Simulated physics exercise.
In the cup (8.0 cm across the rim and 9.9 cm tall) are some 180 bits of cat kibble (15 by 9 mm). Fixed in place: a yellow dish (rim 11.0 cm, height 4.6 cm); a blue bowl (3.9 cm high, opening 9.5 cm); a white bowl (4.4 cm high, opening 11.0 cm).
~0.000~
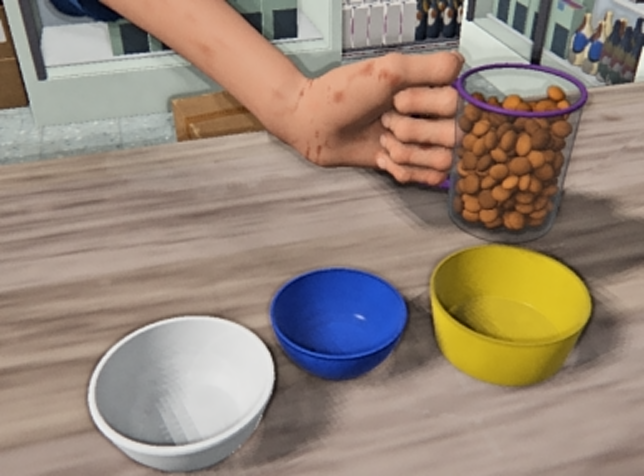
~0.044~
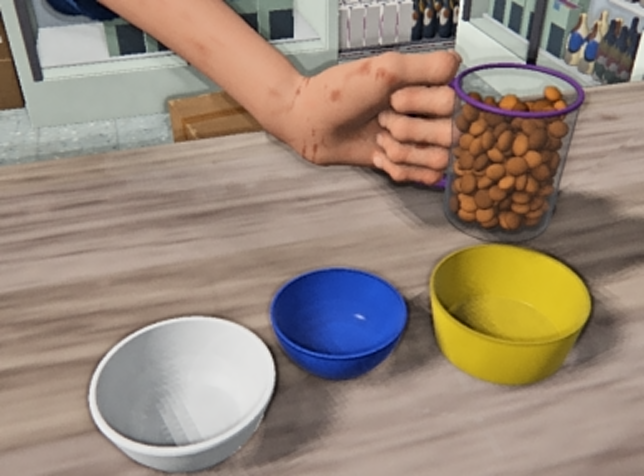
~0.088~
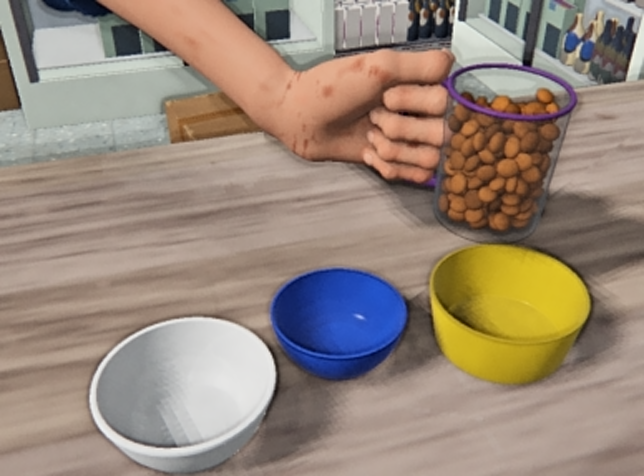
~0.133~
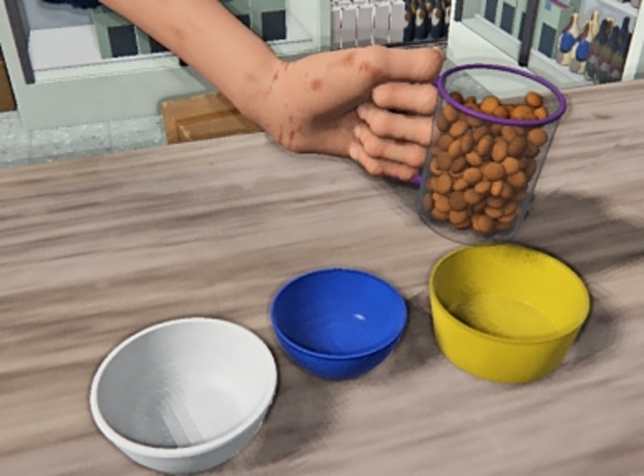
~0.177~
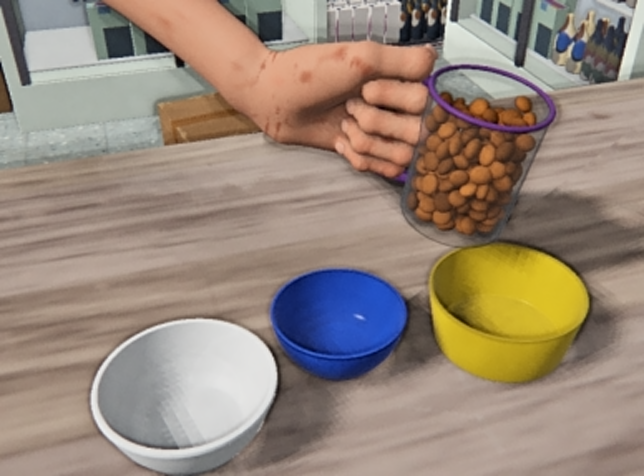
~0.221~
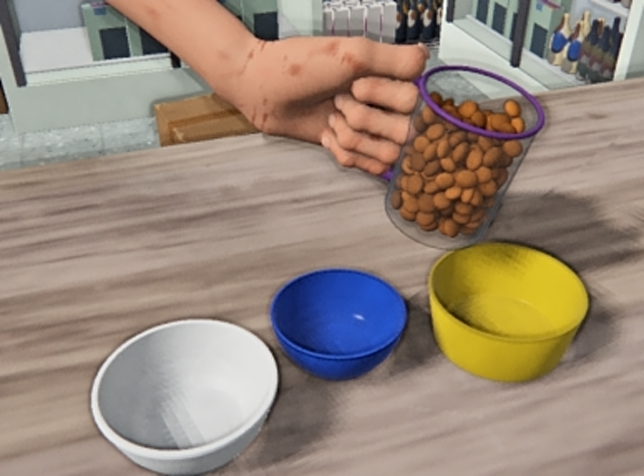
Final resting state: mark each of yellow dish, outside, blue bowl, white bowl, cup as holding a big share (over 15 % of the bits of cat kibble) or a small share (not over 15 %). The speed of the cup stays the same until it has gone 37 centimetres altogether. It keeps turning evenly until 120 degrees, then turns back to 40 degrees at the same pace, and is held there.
Yellow dish: Small share, outside everything: Big share, blue bowl: Small share, white bowl: Big share, cup: Big share.
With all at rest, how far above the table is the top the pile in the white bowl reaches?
I'd put it near 4.0 cm.
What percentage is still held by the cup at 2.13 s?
Roughly 25 percent.
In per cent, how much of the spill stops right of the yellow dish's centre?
I reckon close to 0 per cent of the spill.
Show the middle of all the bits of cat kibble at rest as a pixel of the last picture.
I'd point at roughly (94, 421).
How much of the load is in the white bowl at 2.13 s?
Roughly 40 percent of the load.
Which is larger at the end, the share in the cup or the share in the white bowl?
Larger share at rest: In the white bowl.
Then, at 0.95 s, tilt 78 degrees; cup 100 %; middle of all pieces near (223, 203).
After 1.56 s, tilt 118 degrees; outside 5 %, white bowl 35 %, cup 50 %, in the air 10 %; middle of all pieces near (85, 330).
Then, at 2.13 s, tilt 69 degrees; outside 30 %, white bowl 40 %, cup 25 %; middle of all pieces near (89, 399).
Then, at 2.66 s, tilt 40 degrees; outside 30 %, white bowl 40 %, cup 25 %; middle of all pieces near (90, 399).
By 2.9 s all is still; yellow dish 0 %, outside 30 %, blue bowl 0 %, white bowl 40 %, cup 25 %.
